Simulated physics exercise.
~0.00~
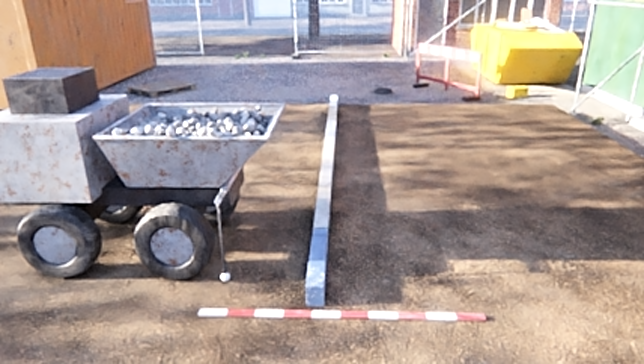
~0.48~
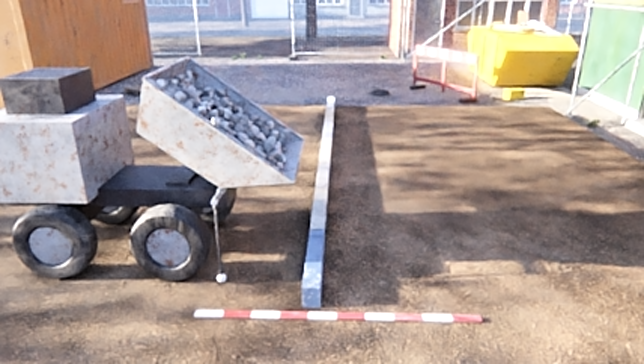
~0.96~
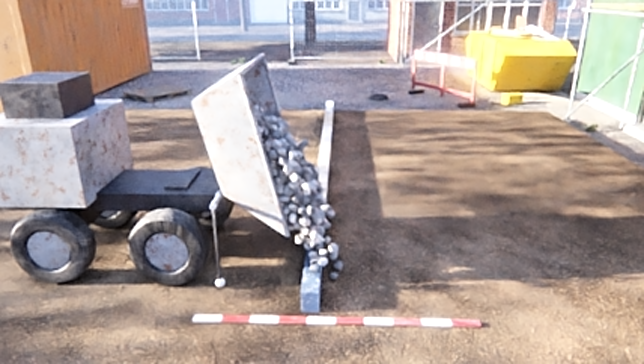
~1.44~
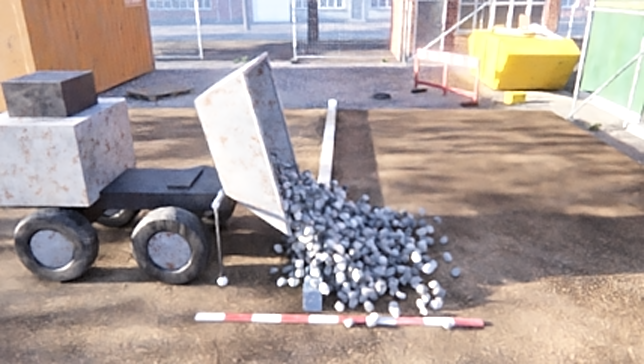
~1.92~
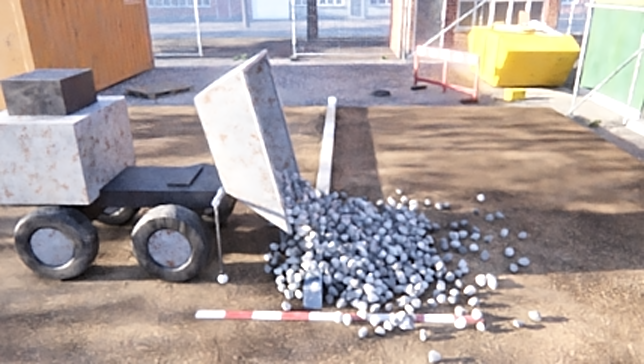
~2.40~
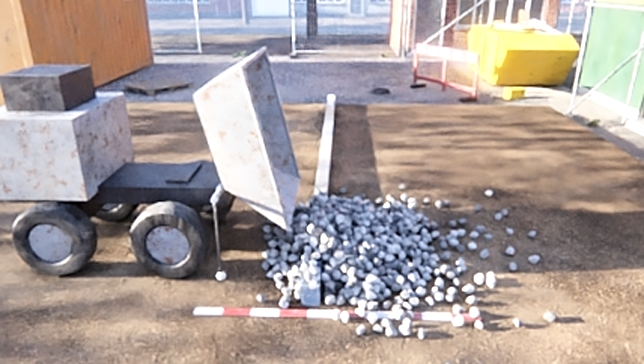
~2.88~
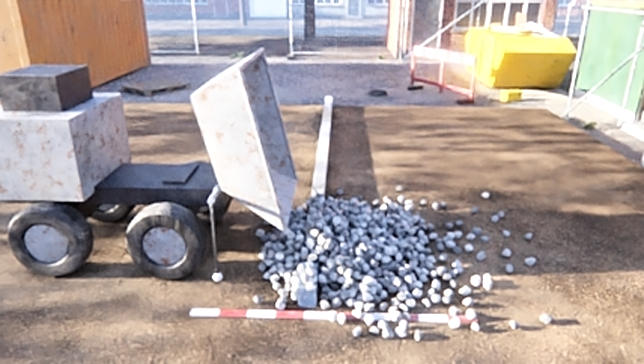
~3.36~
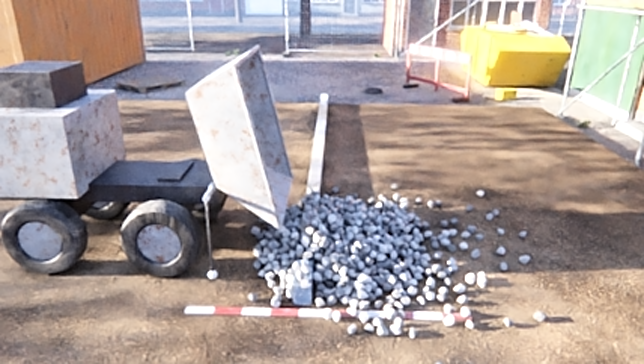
In the video, a small grey dumper tips its skip steeply to the right, pouring grey stones over a low kerb and partly across a red and white striped bar, until the emptied skip stays raised beside a spread heap lying mostly beyond the kerb.
